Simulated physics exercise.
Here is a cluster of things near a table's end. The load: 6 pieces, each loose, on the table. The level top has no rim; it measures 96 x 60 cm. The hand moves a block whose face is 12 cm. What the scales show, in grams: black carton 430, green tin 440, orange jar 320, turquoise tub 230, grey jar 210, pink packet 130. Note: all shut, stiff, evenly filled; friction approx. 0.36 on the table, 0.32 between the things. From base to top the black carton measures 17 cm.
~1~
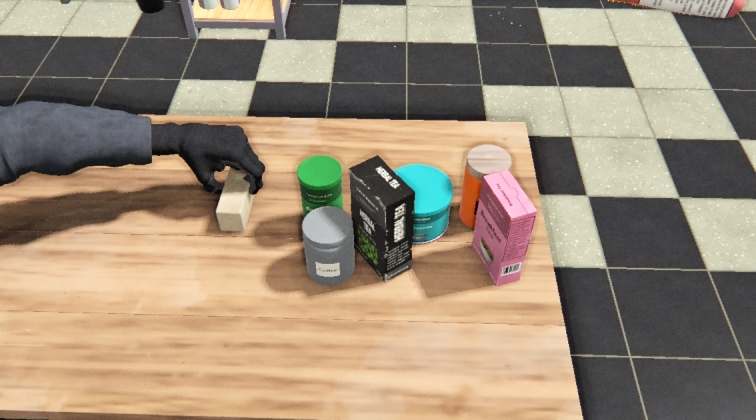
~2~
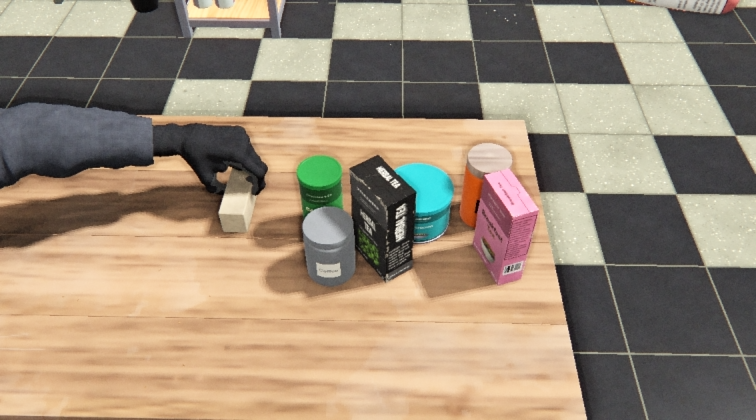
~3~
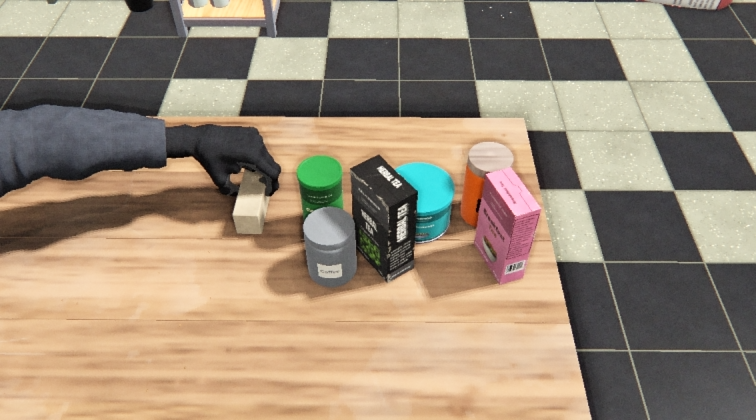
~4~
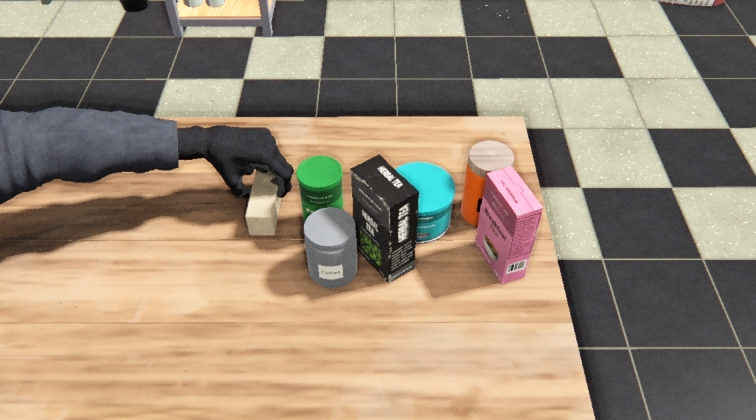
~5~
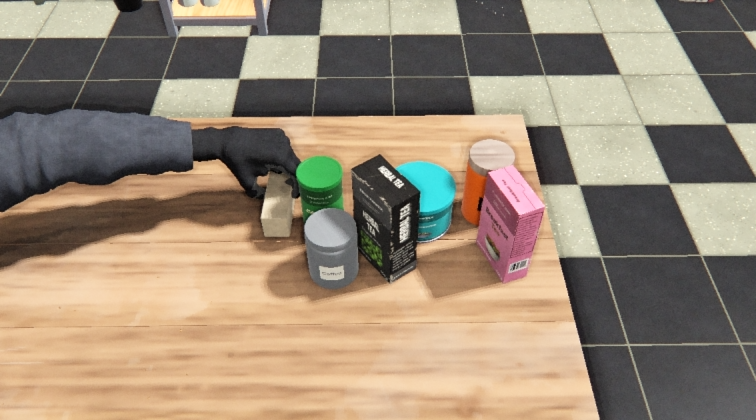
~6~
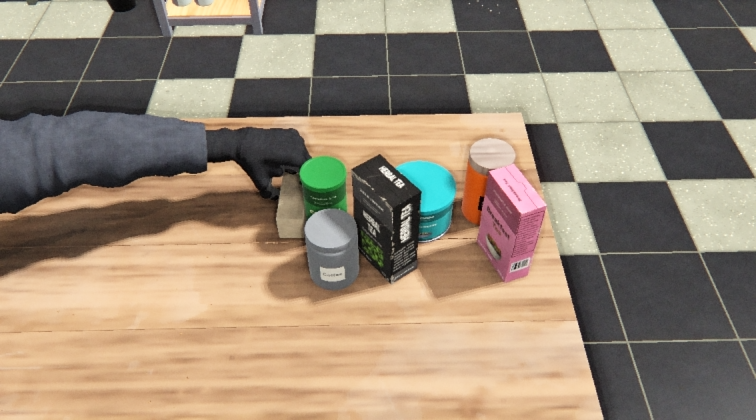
A gloved hand slides a small pale block rightward across the table to the green tin.
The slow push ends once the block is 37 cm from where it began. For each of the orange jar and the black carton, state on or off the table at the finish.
Orange jar: Off; black carton: On.
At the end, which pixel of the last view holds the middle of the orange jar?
Rest point: Near (549, 384).
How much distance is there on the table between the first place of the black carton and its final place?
2 cm.
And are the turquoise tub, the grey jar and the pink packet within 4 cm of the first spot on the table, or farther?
Here is how it goes: The turquoise tub moves off; next, the grey jar remains near its start; last, the pink packet remains near its start.
Then, 0.90 s past the last view, 25 cm of push; orange jar shifted 8 cm near (535, 176); black carton shifted 2 cm near (400, 229); green tin shifted 16 cm.
Then, 1.40 s past the last view, 33 cm of push; orange jar now off the table; black carton shifted 2 cm near (400, 230); turquoise tub shifted 17 cm.
Finally, off the table, orange jar; not toppled but over 4 cm from the start, green tin and turquoise tub; the other 3 still in place (within 4 cm). Final places as that camera would see them, orange jar near (549, 384), black carton near (400, 230).
